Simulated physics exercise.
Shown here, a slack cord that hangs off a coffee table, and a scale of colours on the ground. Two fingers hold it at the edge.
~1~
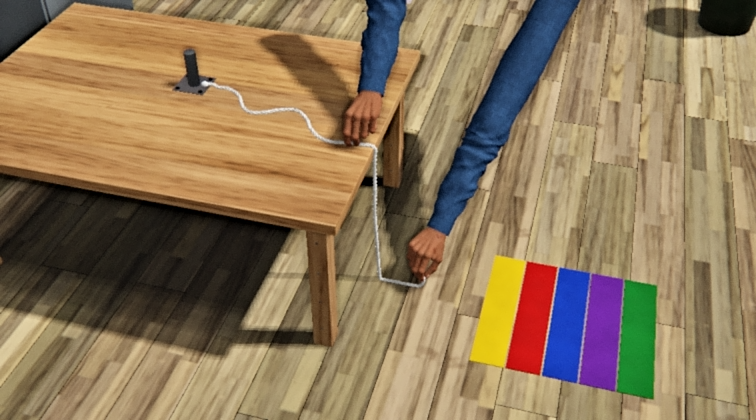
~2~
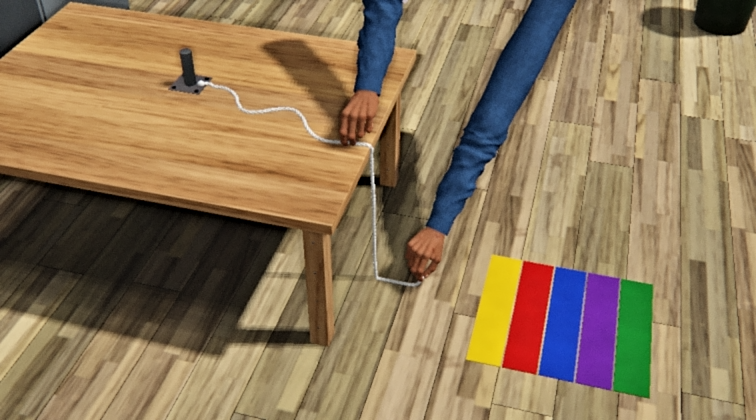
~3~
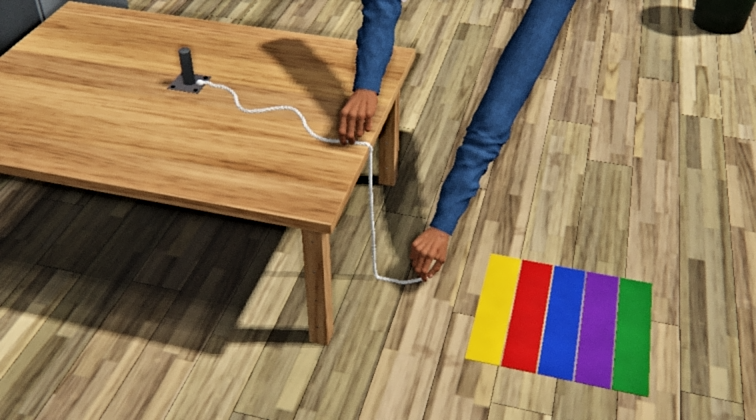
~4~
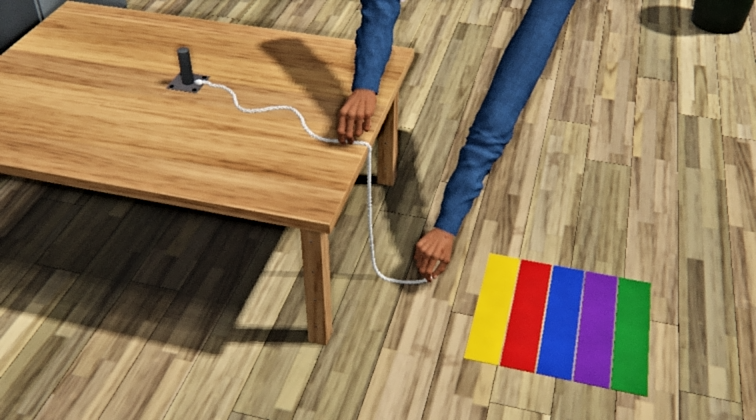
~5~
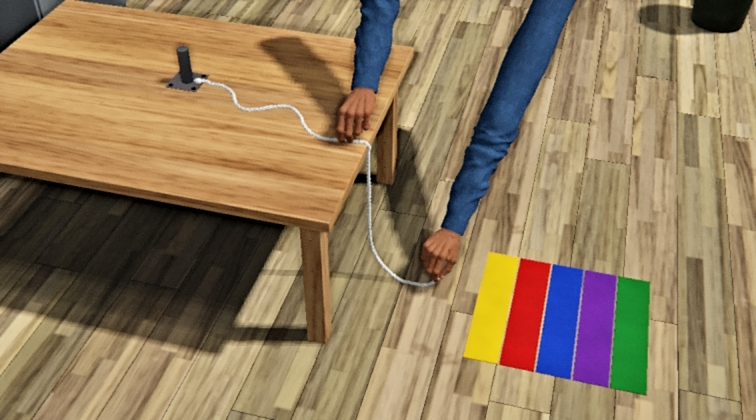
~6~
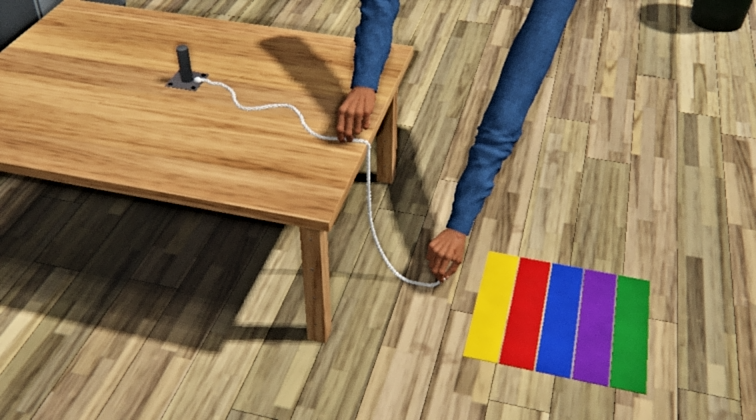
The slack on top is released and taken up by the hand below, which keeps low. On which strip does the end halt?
Over blue.
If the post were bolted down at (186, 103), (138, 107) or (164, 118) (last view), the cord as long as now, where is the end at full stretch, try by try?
The places are (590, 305), (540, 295) and (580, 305).
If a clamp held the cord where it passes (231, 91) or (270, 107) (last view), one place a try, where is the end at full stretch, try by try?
Near (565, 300) and (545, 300).
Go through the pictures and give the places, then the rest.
End (424, 277); yellow (491, 343); red (527, 350); blue (562, 358); purple (599, 366); green (636, 373), in the first frame.
End (423, 277); cord through (226, 89) (268, 111) (314, 136) (372, 161) (374, 219) (376, 271), in the second frame.
End (427, 277), in the third frame.
End (432, 278); cord through (224, 88) (265, 110) (312, 135) (369, 160) (370, 218) (376, 270), in the fourth frame.
End (438, 278), in the fifth frame.
End (444, 278); cord through (223, 85) (264, 108) (311, 133) (368, 158) (370, 216) (392, 268), in the sixth frame.
Soon after, end near (511, 291); over yellow.
After that, end near (546, 298); over red.
At the stop, end near (567, 302); over blue. The end stops over the blue strip.
